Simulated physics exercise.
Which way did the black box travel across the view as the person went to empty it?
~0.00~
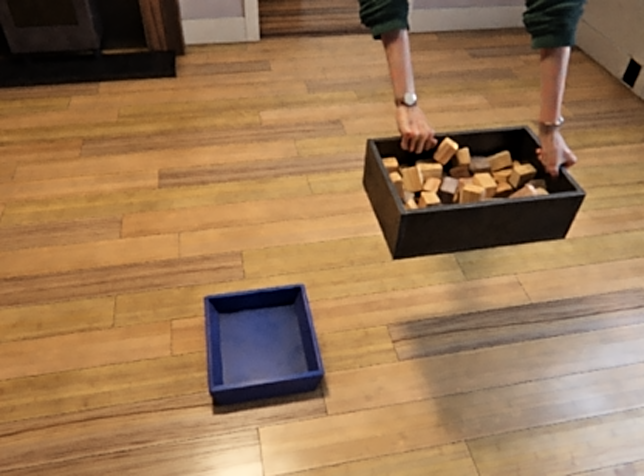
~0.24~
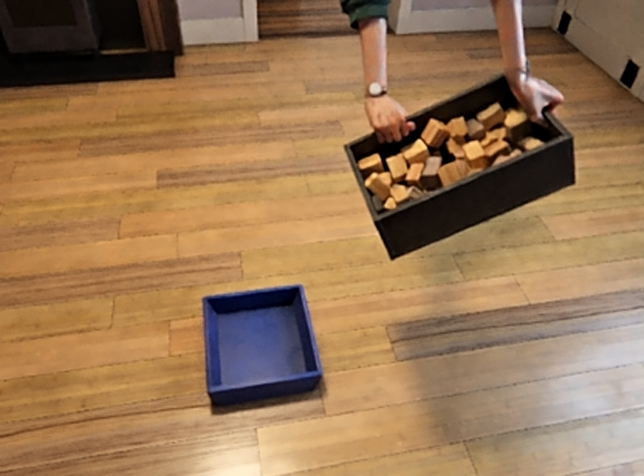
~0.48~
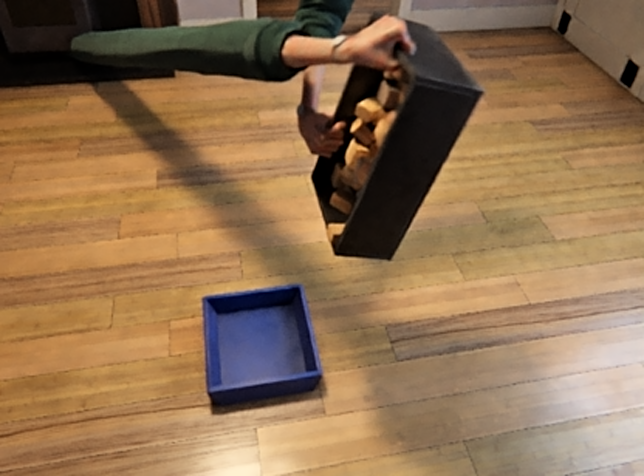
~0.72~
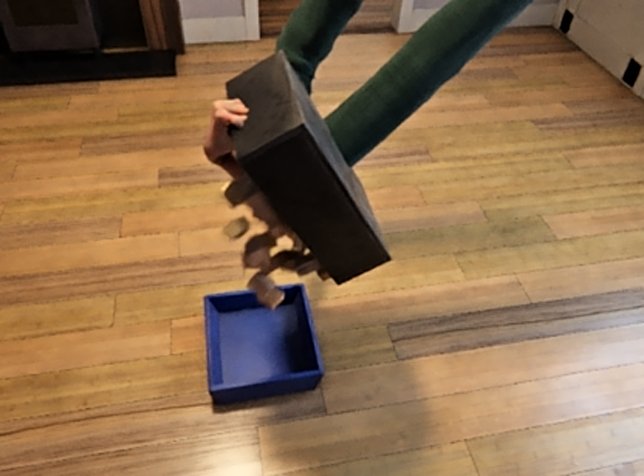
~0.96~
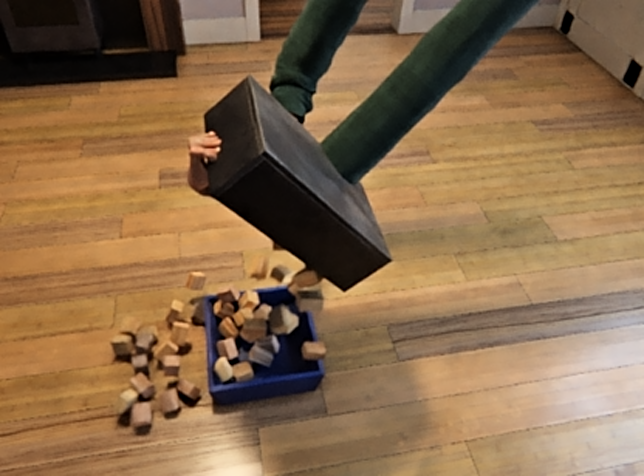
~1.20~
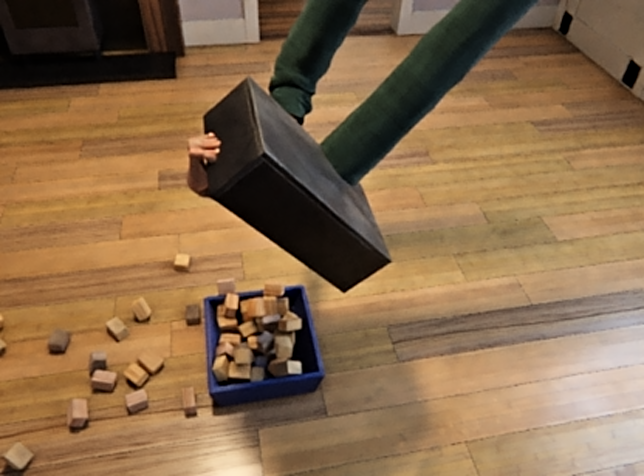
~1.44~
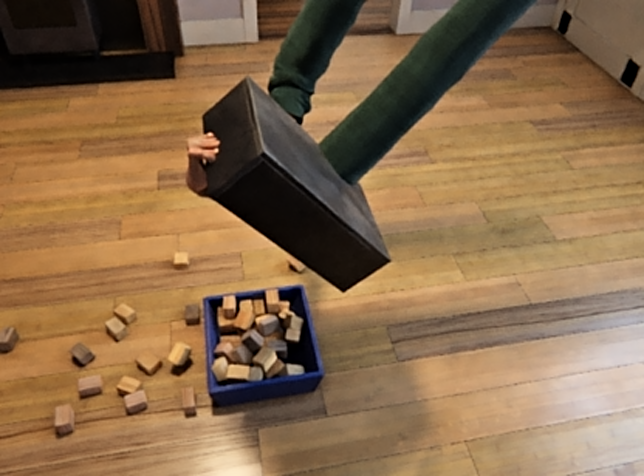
The black box moved to the left, ending up above the blue tray.
